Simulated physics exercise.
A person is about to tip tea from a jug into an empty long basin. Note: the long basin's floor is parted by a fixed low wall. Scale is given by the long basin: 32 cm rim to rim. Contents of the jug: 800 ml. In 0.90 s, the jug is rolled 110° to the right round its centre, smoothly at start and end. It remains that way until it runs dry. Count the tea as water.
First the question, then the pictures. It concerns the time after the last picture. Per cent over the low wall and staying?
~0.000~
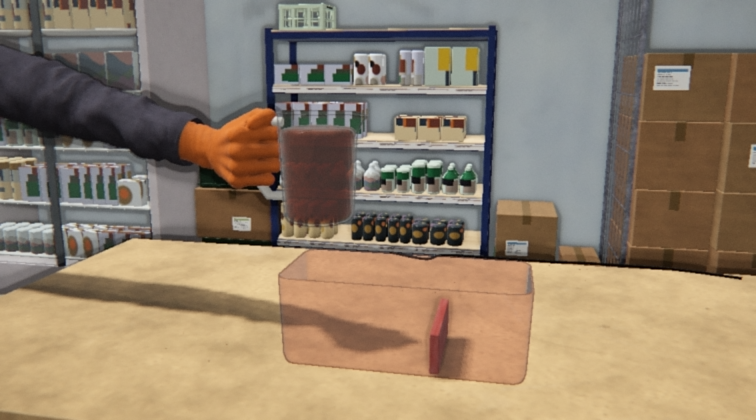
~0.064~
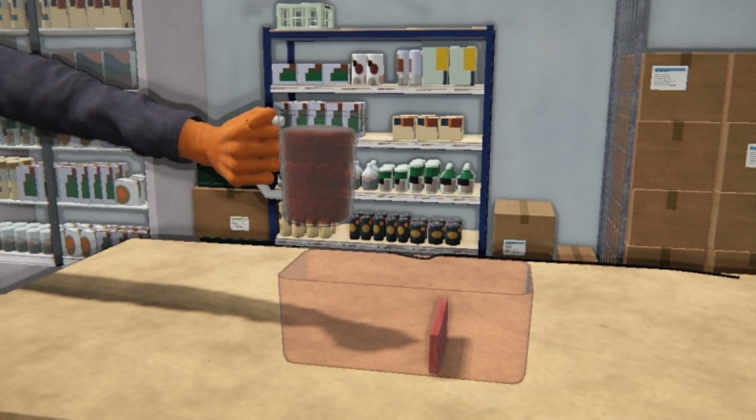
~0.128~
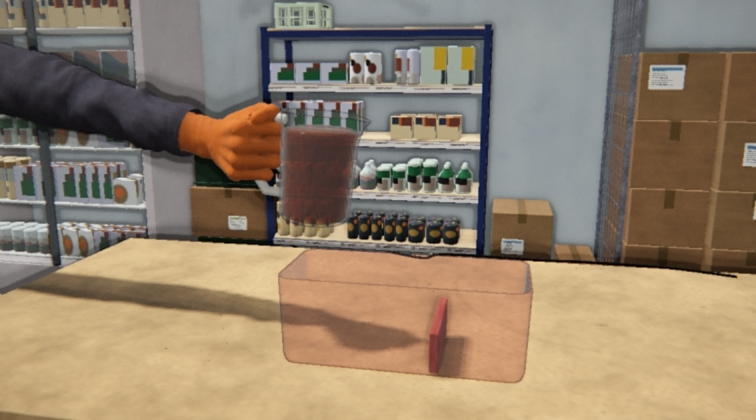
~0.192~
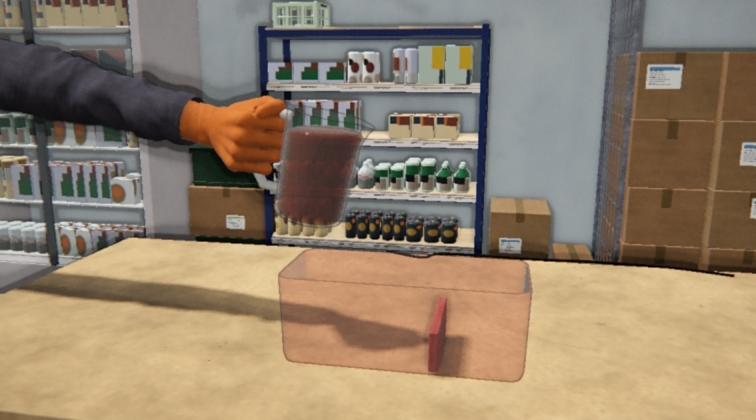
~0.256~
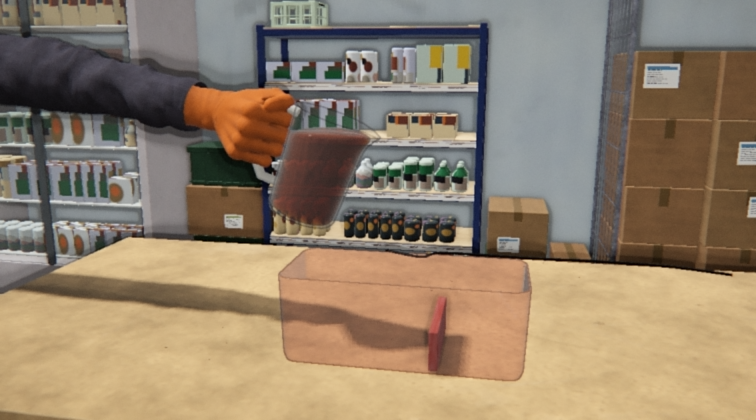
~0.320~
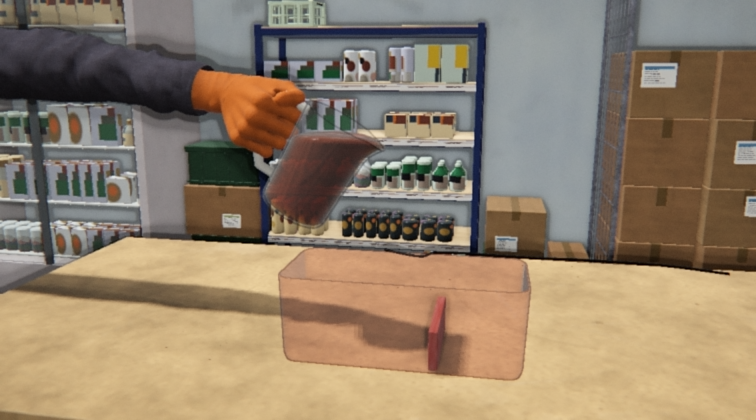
13 per cent.
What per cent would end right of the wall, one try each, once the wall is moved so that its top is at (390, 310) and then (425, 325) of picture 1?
First try about 95 %, second try about 50 %.
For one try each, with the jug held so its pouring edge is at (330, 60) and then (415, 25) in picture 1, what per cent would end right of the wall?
5 then 60 %.
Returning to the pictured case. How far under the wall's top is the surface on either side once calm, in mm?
Roughly 28 mm on the left side and roughly 46 mm on the right.
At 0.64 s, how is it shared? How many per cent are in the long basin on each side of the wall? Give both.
I'd say some 8 on the left and some 6 on the right.
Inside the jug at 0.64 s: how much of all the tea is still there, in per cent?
About 66 percent.
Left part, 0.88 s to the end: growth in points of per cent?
That amounts to roughly 26 per cent of the whole.
After 0.64 s the tilt is 89° and 66 per cent is still to pour, 8 is left of the wall and 6 right of it.
After 0.88 s the tilt is 110° and 17 per cent is still to pour, 57 is left of the wall and 11 right of it.
After 1.13 s the tilt is 110° and 1 per cent is still to pour, 79 is left of the wall and 12 right of it.
After 1.40 s the tilt is 110° and 0 per cent is still to pour, 83 is left of the wall and 13 right of it.
In the end 83 per cent lies left of the wall, 13 right of it and 4 outside.
